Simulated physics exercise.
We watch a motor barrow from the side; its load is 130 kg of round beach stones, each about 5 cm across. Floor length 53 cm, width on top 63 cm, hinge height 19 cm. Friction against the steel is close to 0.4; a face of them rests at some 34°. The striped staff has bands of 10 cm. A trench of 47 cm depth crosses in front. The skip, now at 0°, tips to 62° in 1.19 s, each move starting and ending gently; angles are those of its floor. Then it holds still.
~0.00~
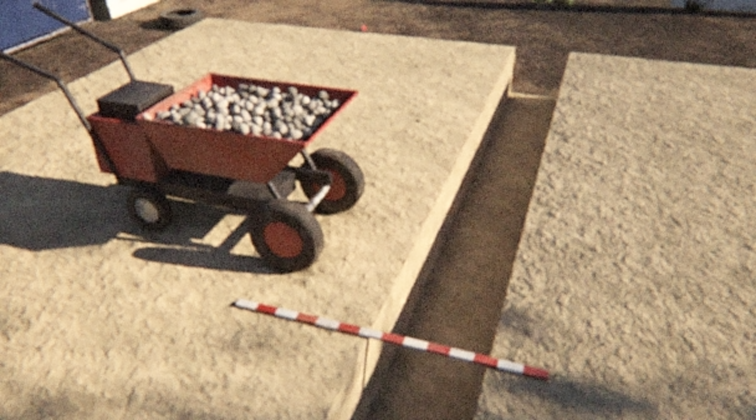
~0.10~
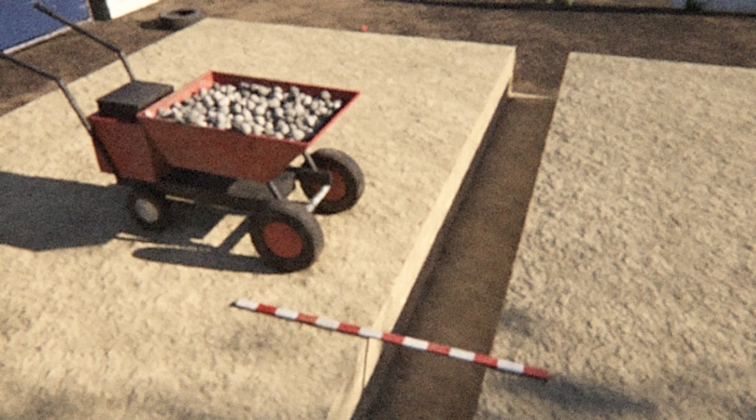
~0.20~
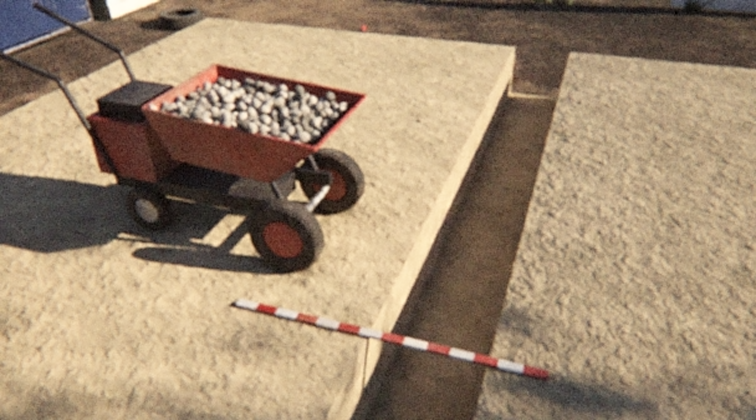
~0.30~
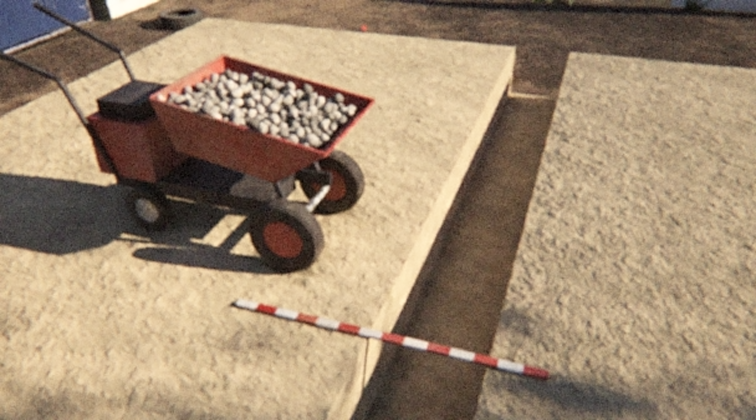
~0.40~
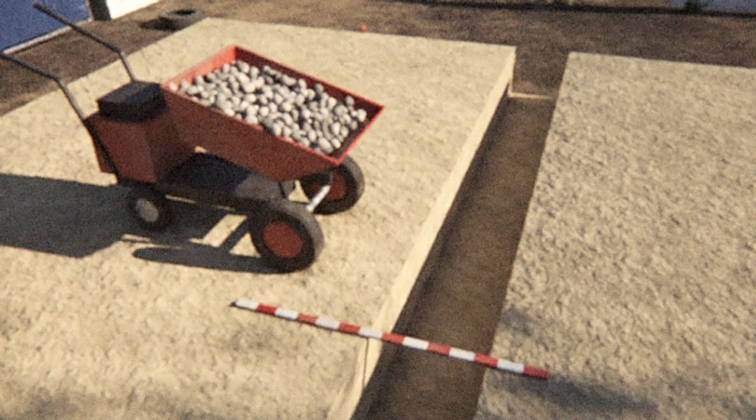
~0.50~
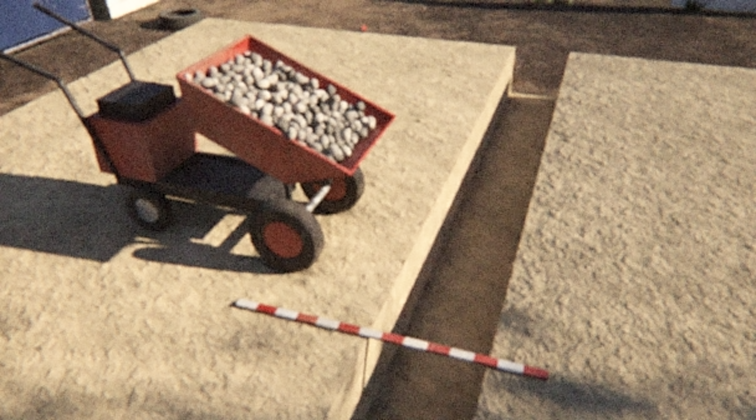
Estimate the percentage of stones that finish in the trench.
About 99 per cent.
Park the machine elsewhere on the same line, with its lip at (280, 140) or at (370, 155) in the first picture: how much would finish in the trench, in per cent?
Near 100 per cent from the first place, 50 from the second.
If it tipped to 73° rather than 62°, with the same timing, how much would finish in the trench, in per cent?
In that case some 100 per cent.
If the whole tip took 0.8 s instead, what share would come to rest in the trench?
It would be near 95 per cent.
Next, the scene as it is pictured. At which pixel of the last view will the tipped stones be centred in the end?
Their middle is at about (465, 329).
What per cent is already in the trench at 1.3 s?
Some 45 per cent.
After 0.9 s the floor is at 52°; 100 % in the skip; the foremost stones are at (402, 183).
After 1.3 s the floor is at 62°; 56 % in the skip, 43 % in the trench; the foremost stones are at (500, 323).
After 1.6 s the floor is at 62°; 22 % in the skip, 77 % in the trench, 1 % past the trench; the foremost stones are at (533, 288).
After 3.6 s the floor is at 62°; 0 % in the skip, 99 % in the trench, 1 % past the trench; the foremost stones are at (566, 308).
